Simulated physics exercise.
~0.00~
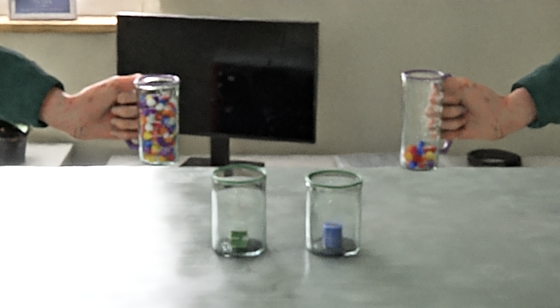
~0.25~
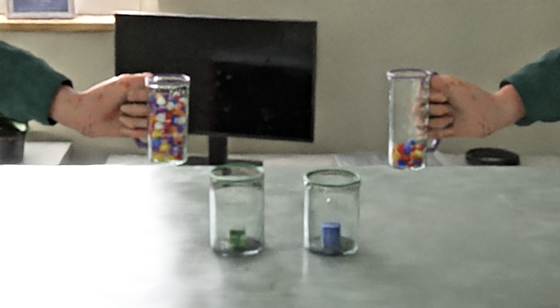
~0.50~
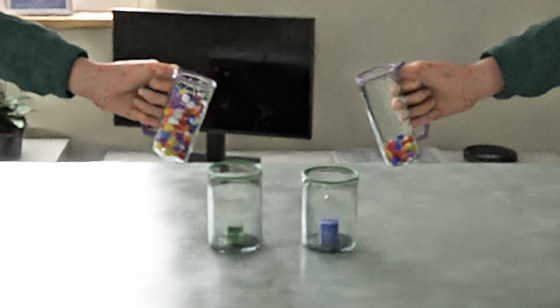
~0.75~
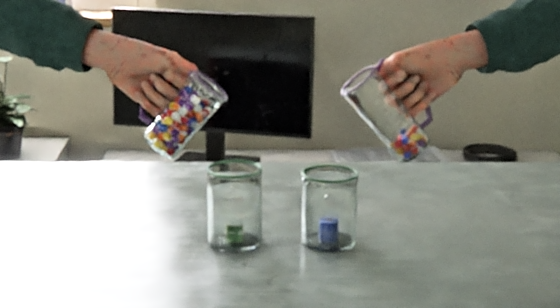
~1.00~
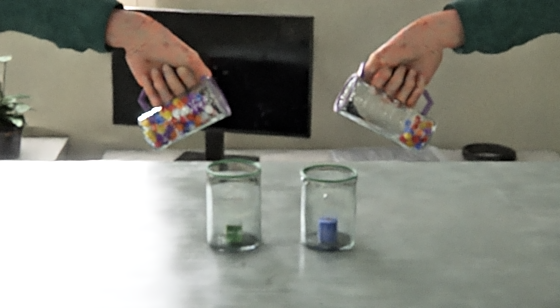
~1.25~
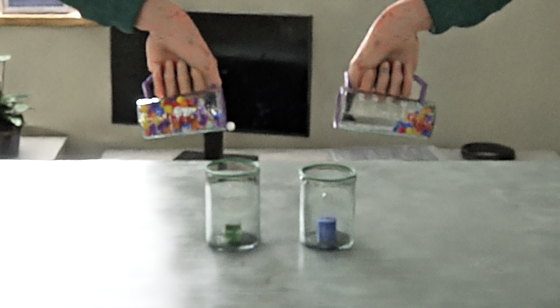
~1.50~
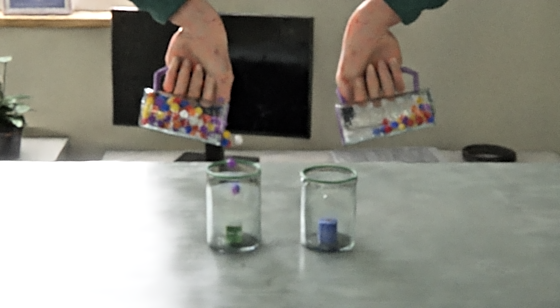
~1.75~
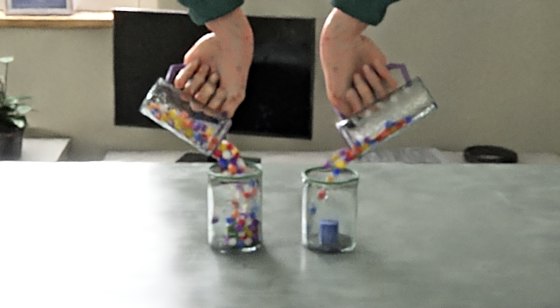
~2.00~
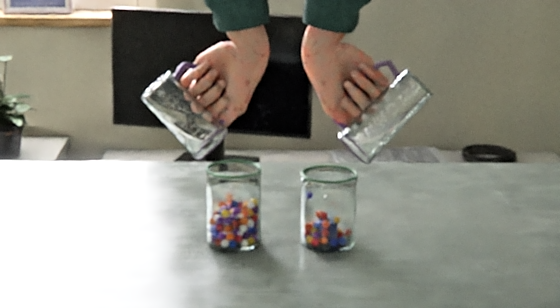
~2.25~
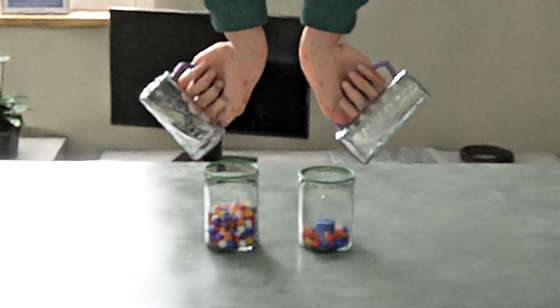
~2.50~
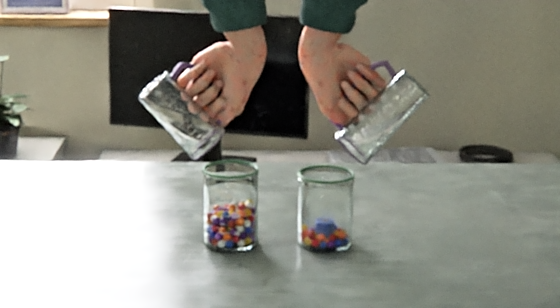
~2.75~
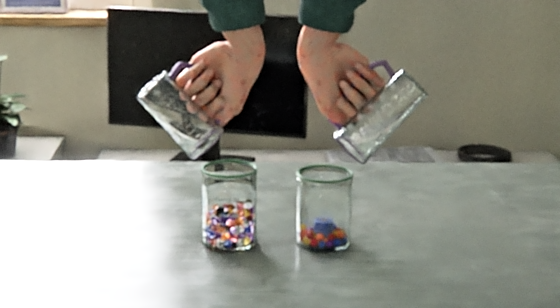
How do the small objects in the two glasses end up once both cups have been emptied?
The green object in the left glass is hidden under the beads, while the blue one in the right glass still sticks up above the pile.
On a grey table, two hands tip colourful beads into glasses, burying only the left object.
